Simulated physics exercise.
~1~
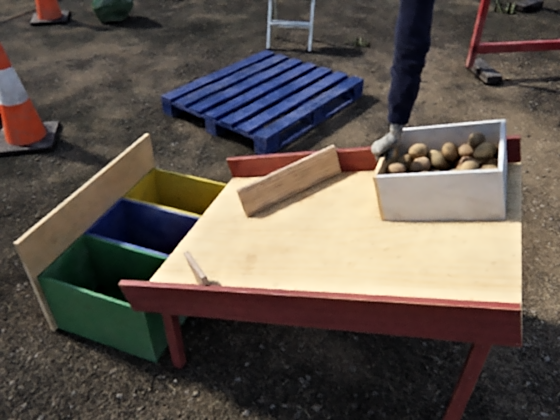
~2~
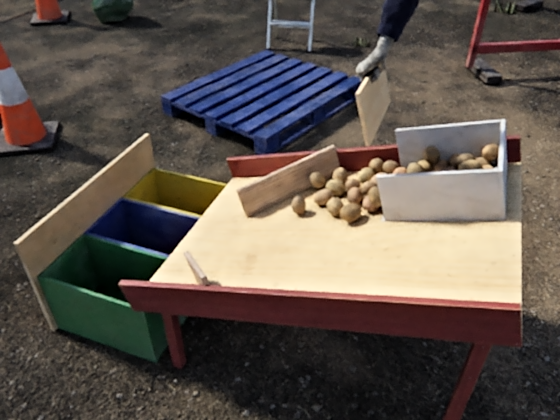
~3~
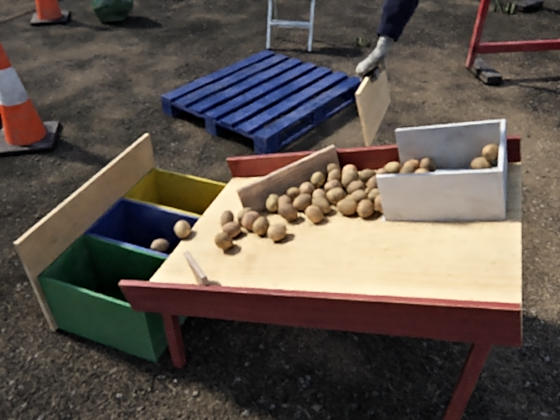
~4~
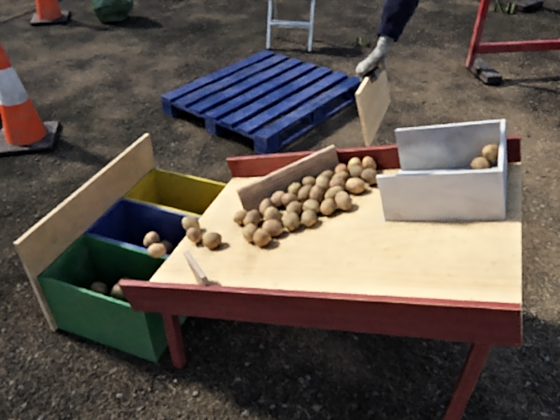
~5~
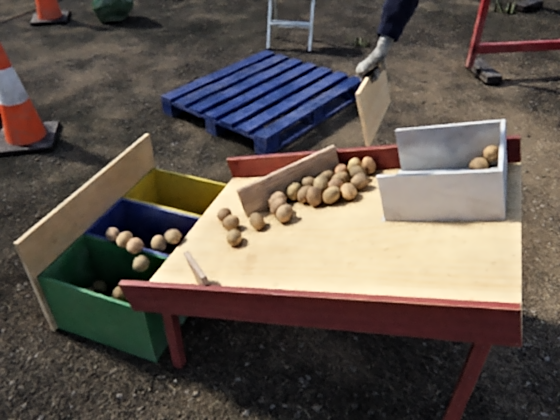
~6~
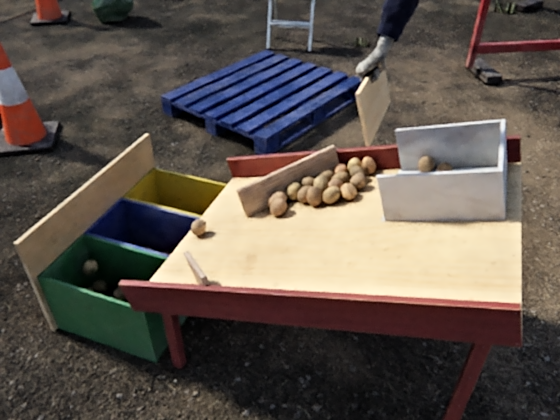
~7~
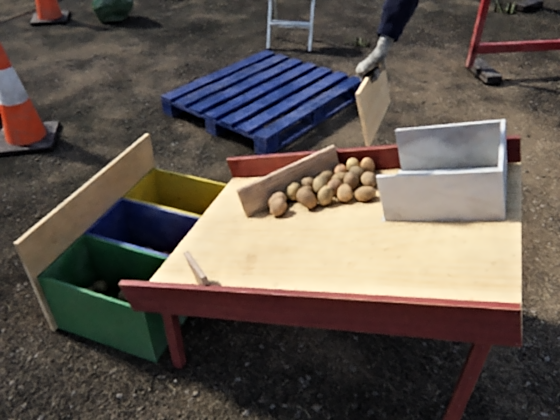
Outdoor yard, gloved hand lifting a gate, potatoes rolling left from white pen into green and blue bins, many stopping by boards.
